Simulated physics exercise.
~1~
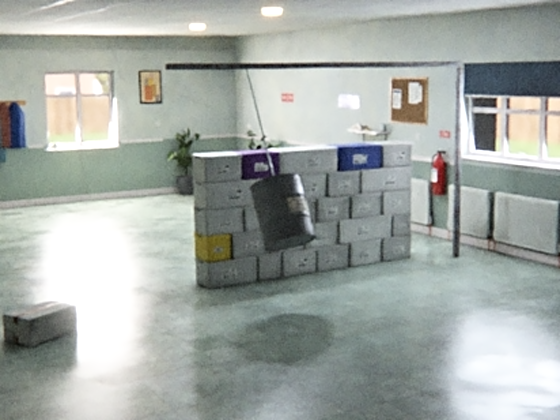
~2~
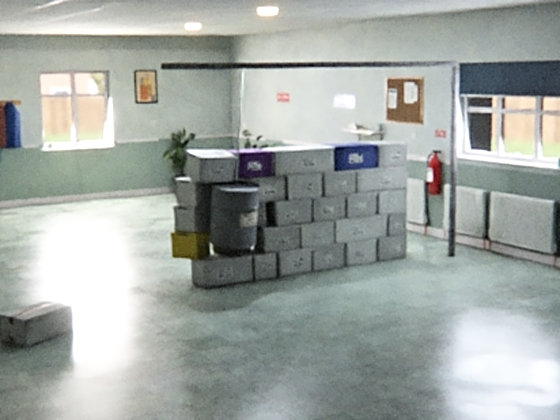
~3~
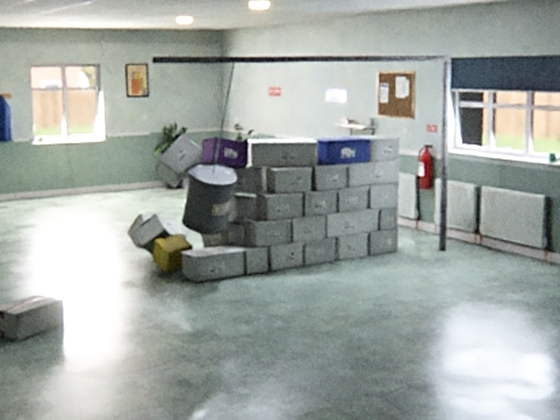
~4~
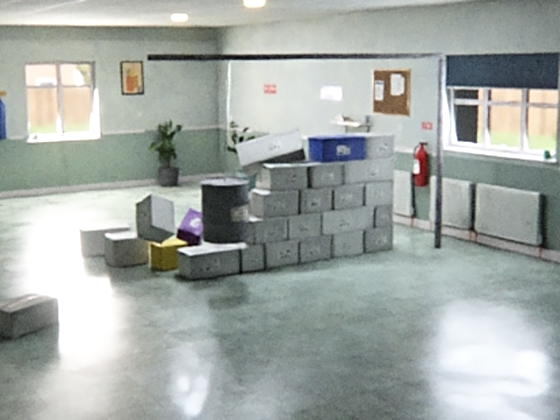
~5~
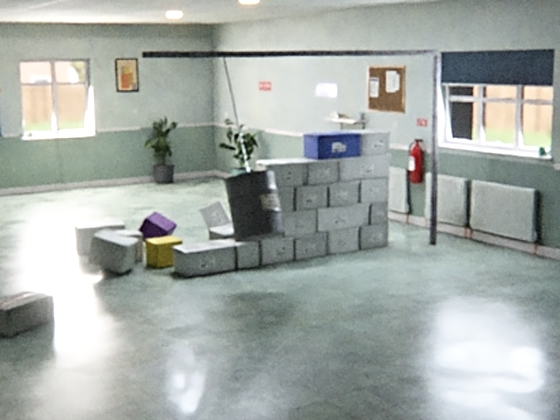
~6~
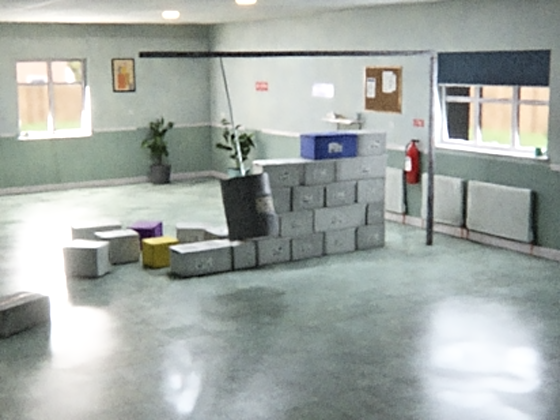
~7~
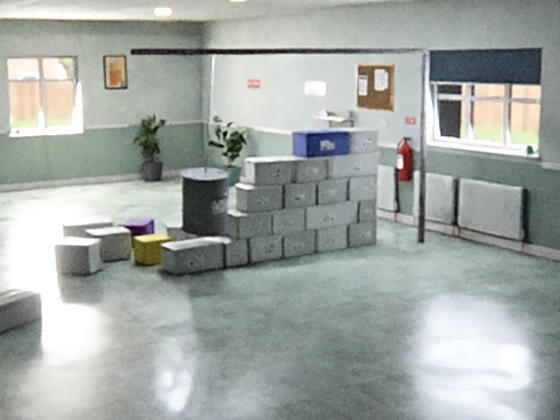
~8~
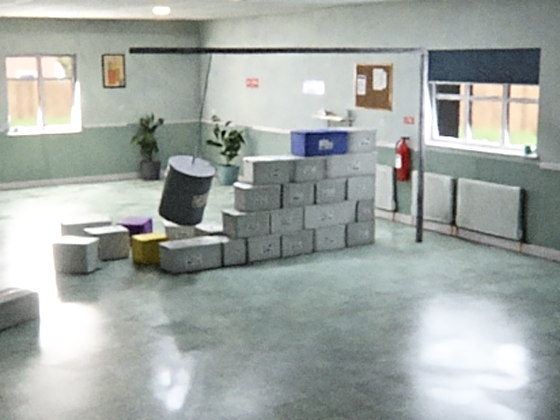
A dark grey drum on a line from an overhead beam swings left across the front of a staggered wall of lidded totes, mostly grey, in a bright hall. It pushes through the left end, and the totes there tip and tumble outward, a yellow one and a purple one among them. They settle scattered on the floor to the left. The drum swings back against the stepped edge left standing, then swings out left again. At the end it hangs tilted beside the wall, the blue tote still in place on top.
